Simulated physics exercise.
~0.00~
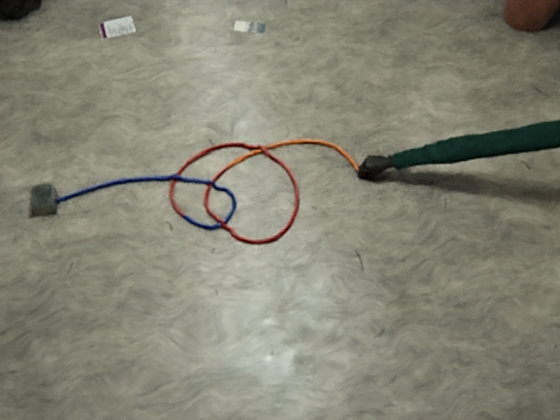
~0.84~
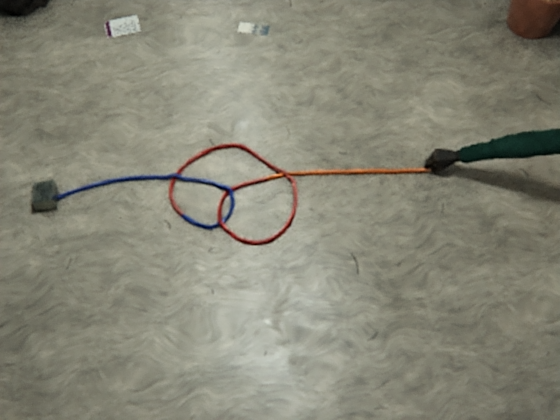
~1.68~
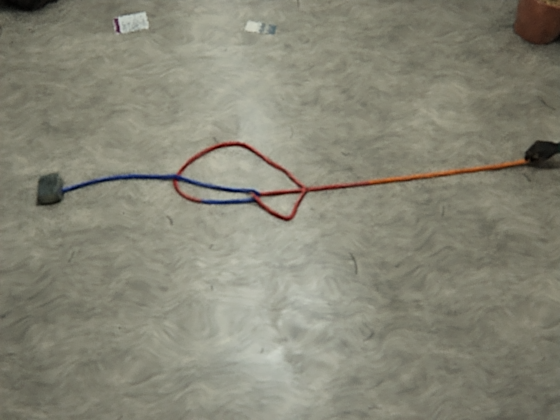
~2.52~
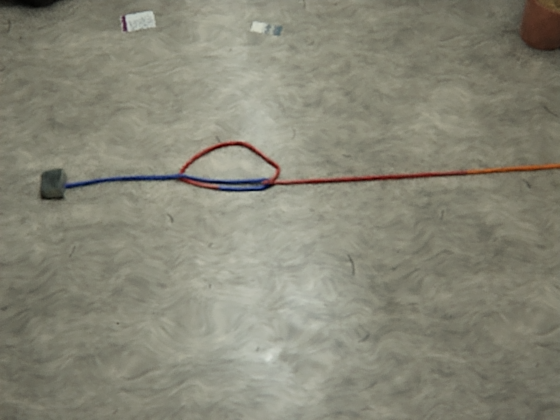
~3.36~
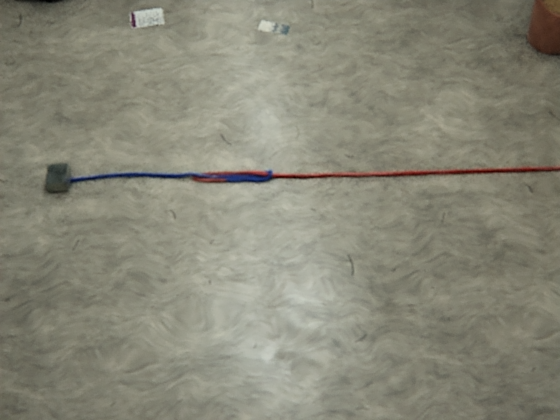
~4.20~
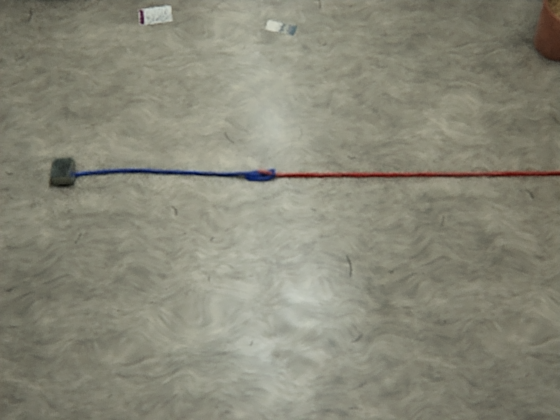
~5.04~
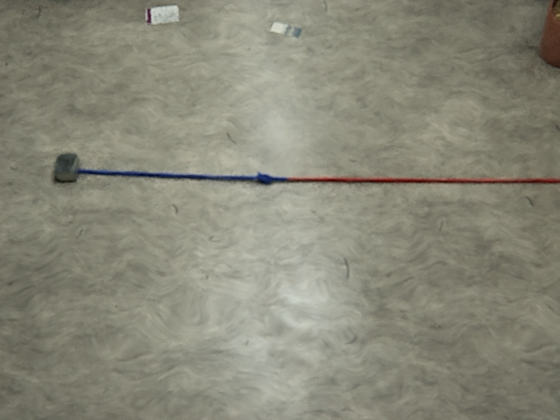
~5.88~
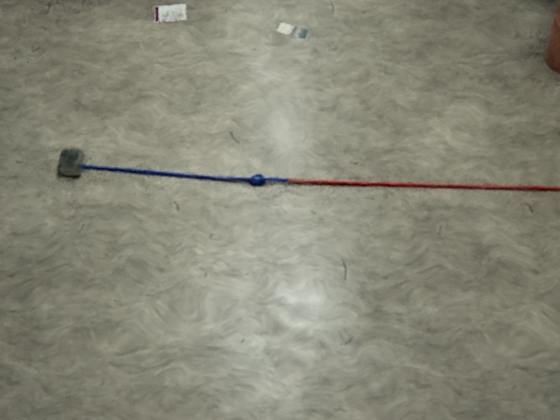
In the video, a blue, red and orange rope lies looped on a grey floor, its left end held by a small block, while a green-sleeved arm pulls the other end rightward out of view, shrinking the loops until they jam into a small blue knot.
